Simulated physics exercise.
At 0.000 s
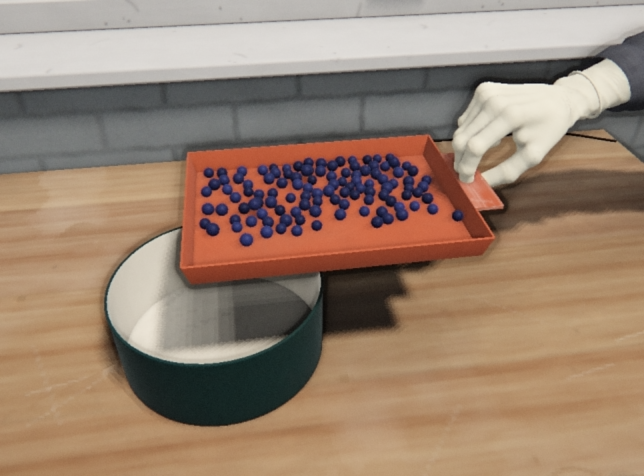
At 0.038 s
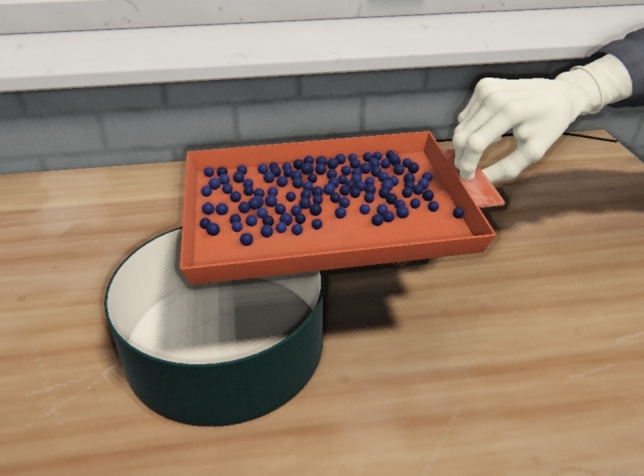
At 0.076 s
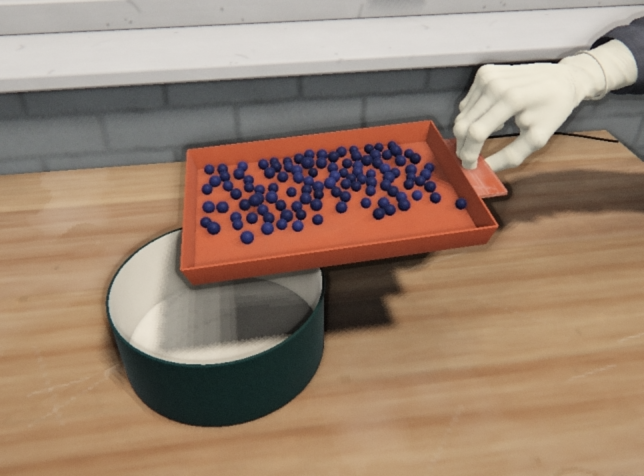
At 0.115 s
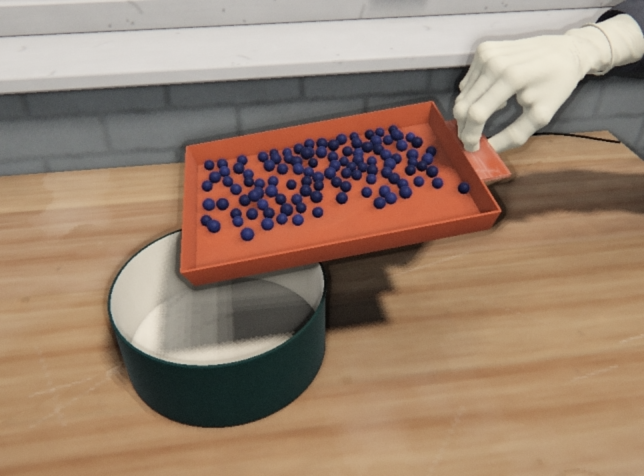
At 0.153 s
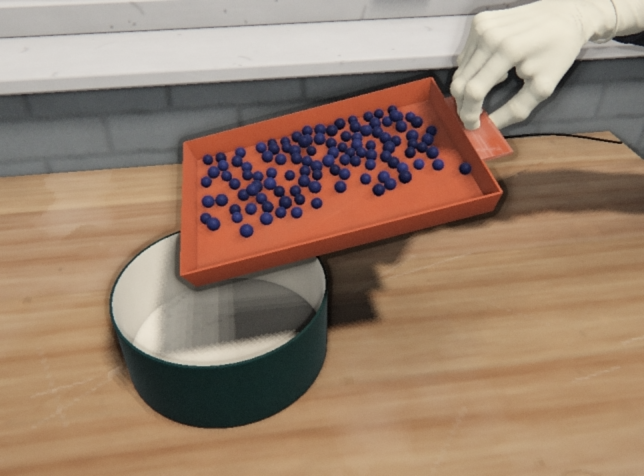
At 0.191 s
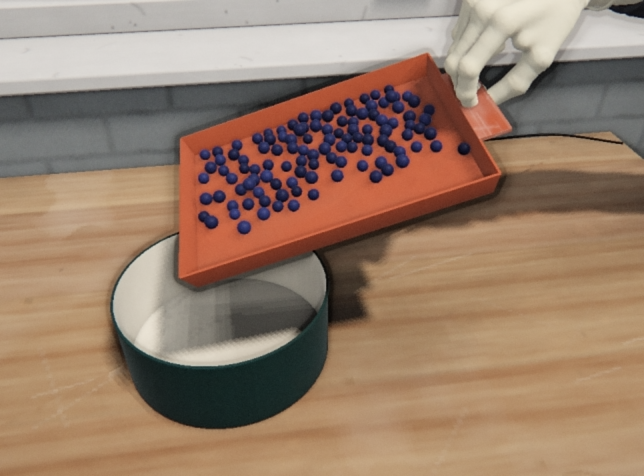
A white-gloved hand at the upper right grips the tab of a shallow orange tray above a light wooden tabletop, seen from slightly above before a grey brick wall. Many small dark blue balls lie scattered across the tray, whose left end overhangs a round dark green pot with a pale interior. The hand raises the tray's right end, slowly then faster, tilting it leftward, while the camera stays still.
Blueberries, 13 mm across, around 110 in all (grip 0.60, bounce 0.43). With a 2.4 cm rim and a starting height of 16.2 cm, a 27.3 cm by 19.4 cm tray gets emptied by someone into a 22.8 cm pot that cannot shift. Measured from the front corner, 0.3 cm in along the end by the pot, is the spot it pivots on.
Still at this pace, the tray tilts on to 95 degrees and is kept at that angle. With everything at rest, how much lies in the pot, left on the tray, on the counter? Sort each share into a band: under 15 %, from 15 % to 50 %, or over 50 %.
Pot: From 15 % to 50 %; tray: Under 15 %; counter: Over 50 %.
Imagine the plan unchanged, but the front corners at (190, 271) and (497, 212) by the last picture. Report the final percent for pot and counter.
Per cent by place - pot 5, counter 95.
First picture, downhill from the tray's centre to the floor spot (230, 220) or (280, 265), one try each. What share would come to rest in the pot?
First try: About 70 percent; second try: About 5 percent.
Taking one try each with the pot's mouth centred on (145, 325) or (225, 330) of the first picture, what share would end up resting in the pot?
First try around 100 %, second around 60 %.
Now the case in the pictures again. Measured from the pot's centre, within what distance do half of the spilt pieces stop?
Roughly 22 centimetres.
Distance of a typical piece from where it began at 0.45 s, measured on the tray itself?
I'd say close to 6 centimetres.
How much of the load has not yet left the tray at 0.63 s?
95%, roughly.
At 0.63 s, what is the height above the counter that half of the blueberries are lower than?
Roughly 20 cm.
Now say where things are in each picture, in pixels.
The first frame shows tray tilt 0 degrees, front corners at (188, 263) and (486, 234); middle of the pieces at (329, 191); pot at (216, 282).
The second frame shows tray tilt 1 degrees, front corners at (188, 263) and (487, 232); middle of the pieces at (329, 189).
The third frame shows tray tilt 3 degrees, front corners at (188, 264) and (489, 223), lowest corner left front; middle of the pieces at (330, 183).
The fourth frame shows tray tilt 8 degrees, front corners at (188, 266) and (492, 208), lowest corner left front; middle of the pieces at (330, 173).
The fifth frame shows tray tilt 13 degrees, front corners at (187, 268) and (493, 190), lowest corner left front; middle of the pieces at (328, 161).
The sixth frame shows tray tilt 19 degrees, front corners at (186, 271) and (491, 171), lowest corner left front; middle of the pieces at (325, 149); pot at (222, 284). The tray's pace is about 145 degrees a second.
After 0.45 s, tilt 57 degrees; the tray holds 100 %, the pot 0 %.
Then, at 0.63 s, tilt 83 degrees; the tray holds 95 %, the pot 0 %.
Then, at 0.92 s, tilt 95 degrees; the tray holds 5 %, the pot 20 %.
At rest (1.7 s), pot 30 %, tray 0 %, counter 70 %.
